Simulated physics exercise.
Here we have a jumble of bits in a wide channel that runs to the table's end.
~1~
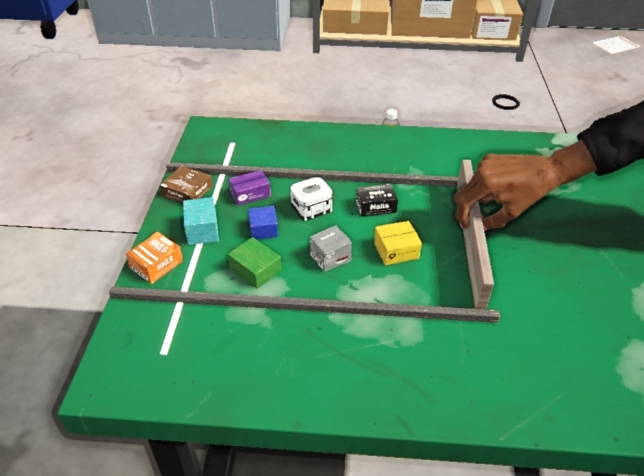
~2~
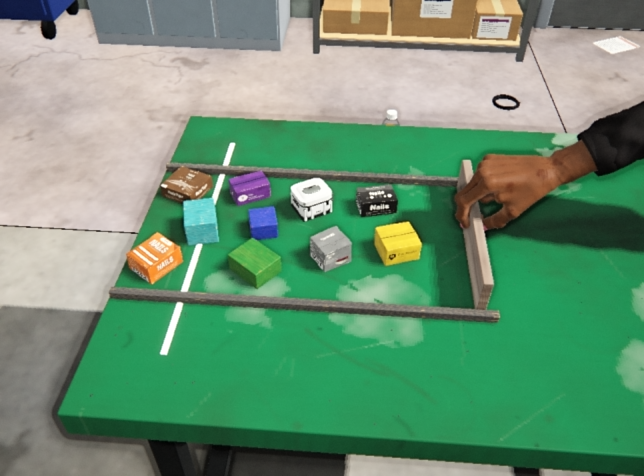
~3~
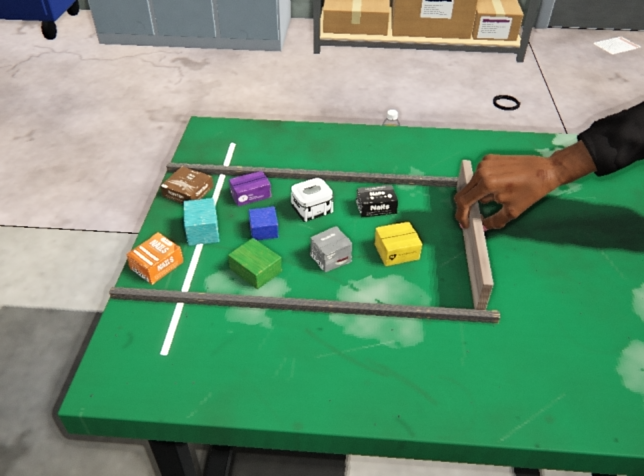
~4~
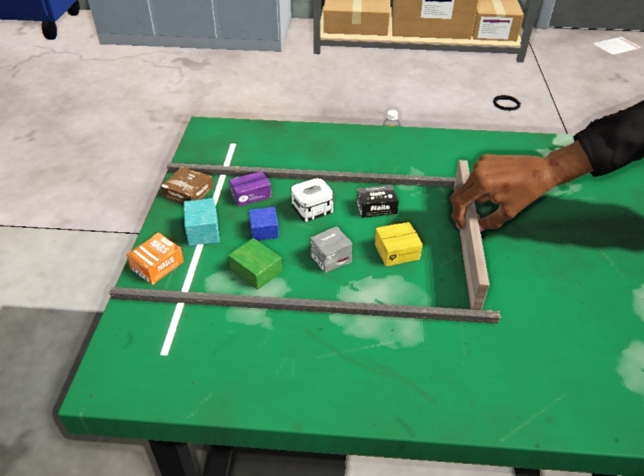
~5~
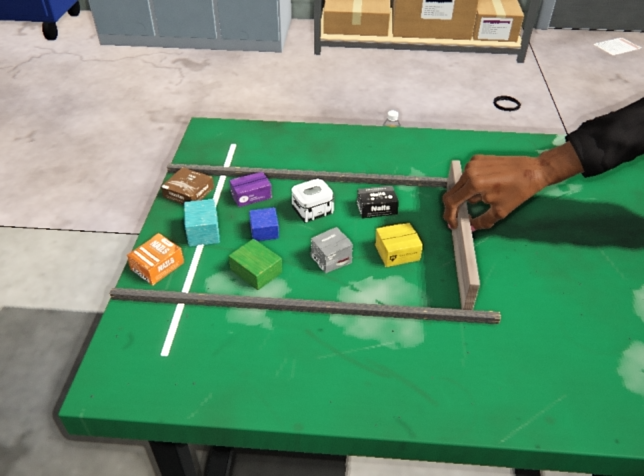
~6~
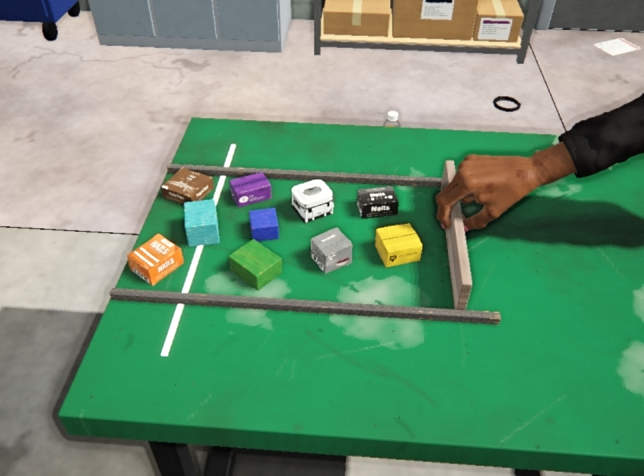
A hand on the right slid a wooden board slightly left between two rails on a green table, while the ten colourful boxes and blocks scattered ahead of it stayed still.
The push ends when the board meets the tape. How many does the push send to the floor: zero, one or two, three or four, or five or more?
The number that fall off is one or two.
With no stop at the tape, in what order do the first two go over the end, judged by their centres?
The order is the brown box, then the turquoise block.
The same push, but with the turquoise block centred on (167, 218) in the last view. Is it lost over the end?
The turquoise block tumbles off.
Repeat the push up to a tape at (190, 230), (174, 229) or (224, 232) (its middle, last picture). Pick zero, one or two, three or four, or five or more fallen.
For each place: Either three or four; five or more; 1 or 2.
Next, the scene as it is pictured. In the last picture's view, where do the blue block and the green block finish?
The blue block stops around (154, 228); the green block around (166, 276).
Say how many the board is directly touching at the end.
That makes 4.
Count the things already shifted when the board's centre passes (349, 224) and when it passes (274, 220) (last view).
By then 4, and 9.
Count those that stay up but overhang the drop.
The number is 3.
Early on, none off yet; orange box at rest near (156, 259); brown box at rest near (188, 187); turquoise block at rest near (202, 223).
A while later, none off yet; orange box at rest near (156, 259); brown box travelled about its own width near (162, 184); turquoise block travelled about its own width near (161, 223).
Finally, the number that fall off is one or two; lost, turquoise block and brown box.
